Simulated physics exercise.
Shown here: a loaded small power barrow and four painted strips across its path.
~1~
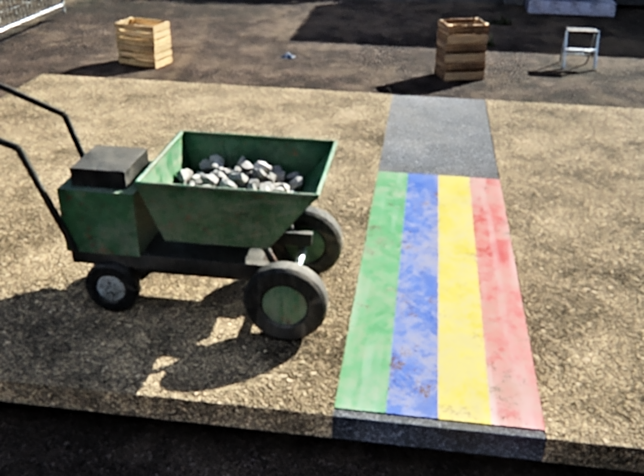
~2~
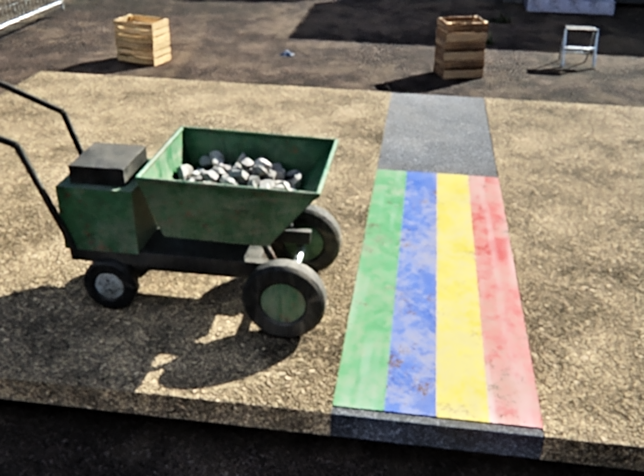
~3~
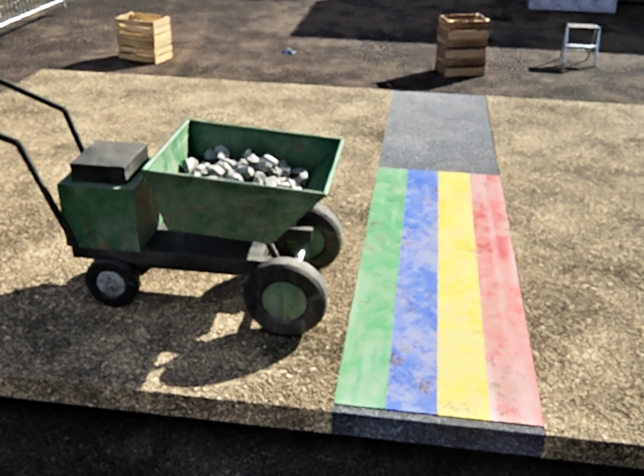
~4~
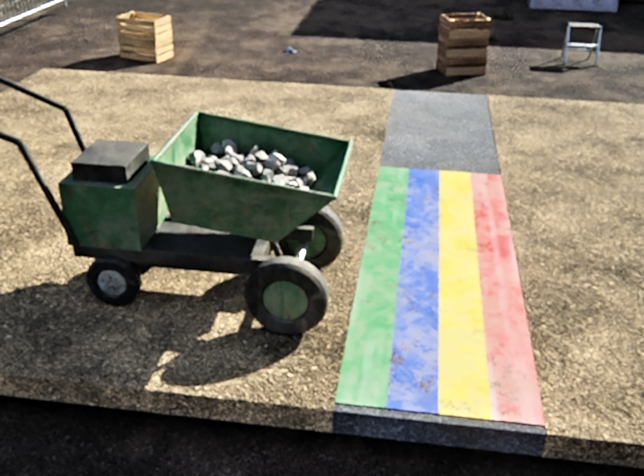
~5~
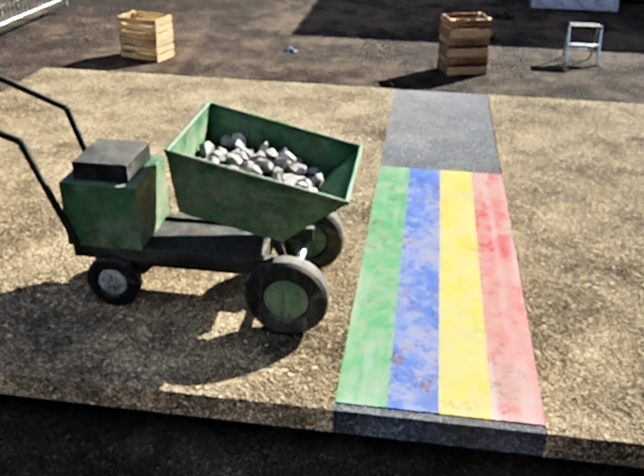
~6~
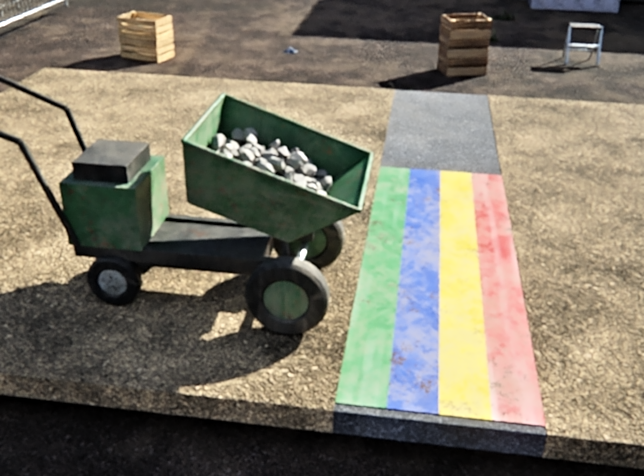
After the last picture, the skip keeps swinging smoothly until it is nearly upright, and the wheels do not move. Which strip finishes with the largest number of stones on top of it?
The yellow strip.
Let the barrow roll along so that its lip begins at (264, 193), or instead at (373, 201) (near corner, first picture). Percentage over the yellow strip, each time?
About 10 %, then 20 %.
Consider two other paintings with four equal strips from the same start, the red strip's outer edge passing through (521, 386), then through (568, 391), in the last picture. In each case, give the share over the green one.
Roughly 0 % and 0 %.
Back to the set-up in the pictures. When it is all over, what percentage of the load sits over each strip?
Shares by strip - green: 0 per cent; blue: 25 per cent; yellow: 35 per cent; red: 15 per cent.
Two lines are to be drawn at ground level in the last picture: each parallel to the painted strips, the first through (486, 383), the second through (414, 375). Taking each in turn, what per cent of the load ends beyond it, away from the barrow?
Close to 20 and 70 per cent respectively.
Shortly afterwards, skip tipped steeply; the whole lot in the skip.
Next, skip tipped right over; the bulk in the skip; a little over the blue strip; a little over the yellow strip; only a few over the red strip.
Some moments later, skip tipped right over; near a quarter in the skip; near a quarter over the blue strip; near a third over the yellow strip; a little over the red strip; only a few off the paint.
In the end, skip tipped right over; near a quarter in the skip; none at all over the green strip; near a quarter over the blue strip; near a third over the yellow strip; a little over the red strip; only a few off the paint.
